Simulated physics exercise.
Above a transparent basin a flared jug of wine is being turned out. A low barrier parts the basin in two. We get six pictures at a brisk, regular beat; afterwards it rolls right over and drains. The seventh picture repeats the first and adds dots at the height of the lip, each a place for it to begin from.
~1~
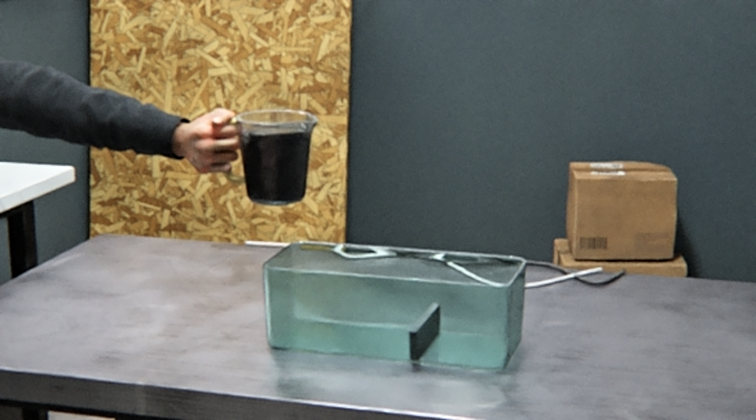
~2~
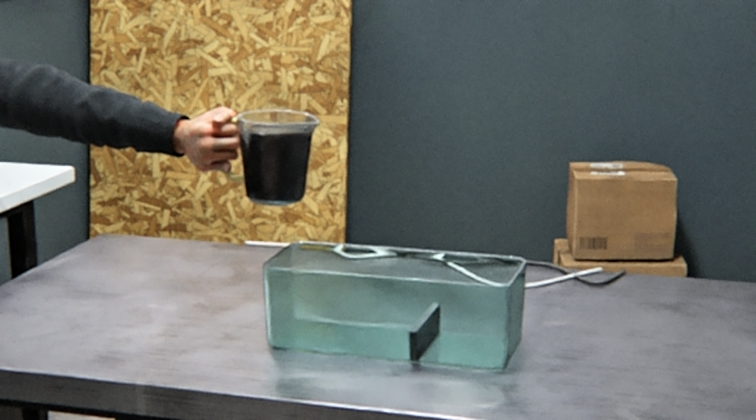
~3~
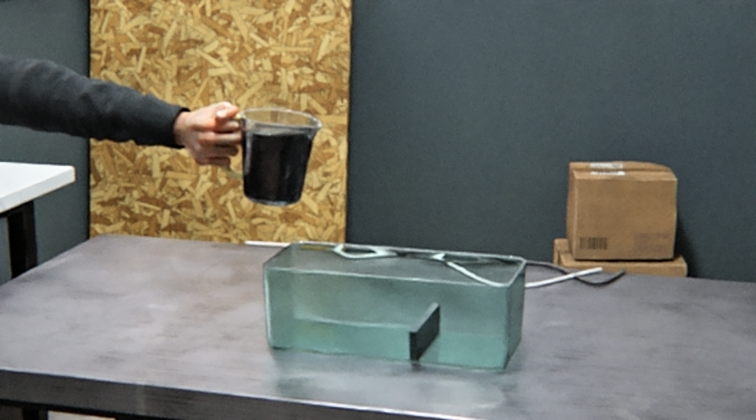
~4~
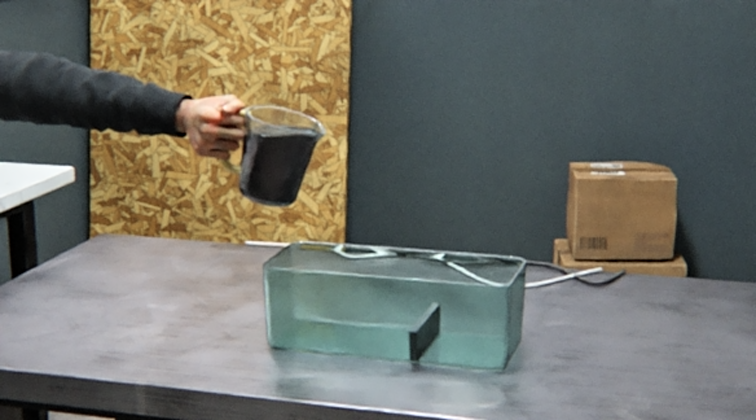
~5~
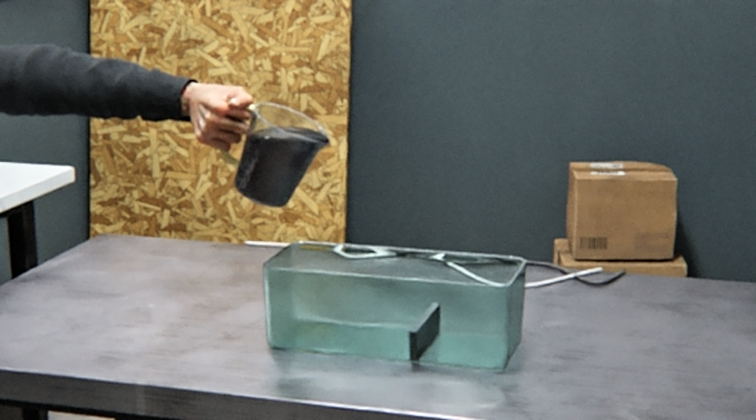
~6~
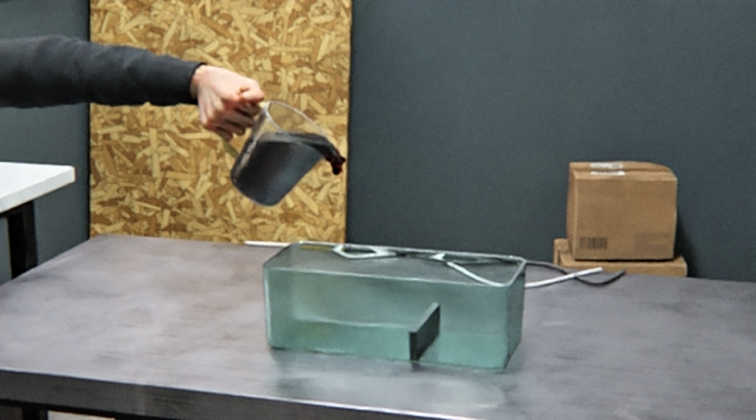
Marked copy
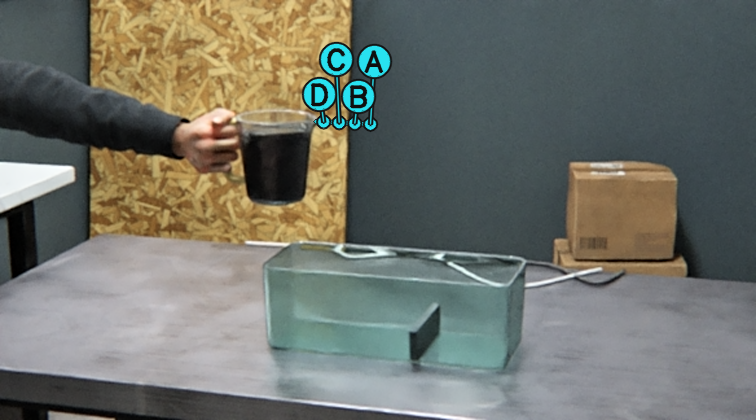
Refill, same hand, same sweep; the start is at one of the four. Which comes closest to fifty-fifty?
A is best.
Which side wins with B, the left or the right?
The left side.
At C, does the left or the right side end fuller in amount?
The left side.
On the marked copy, A at (370, 124); B at (354, 123); C at (339, 122); D at (323, 121).
With A, about 48 % ends left of the wall and 51 % right of it.
With B, about 82 % ends left of the wall and 16 % right of it.
With C, about 94 % ends left of the wall and 4 % right of it.
With D, about 92 % ends left of the wall and 6 % right of it.
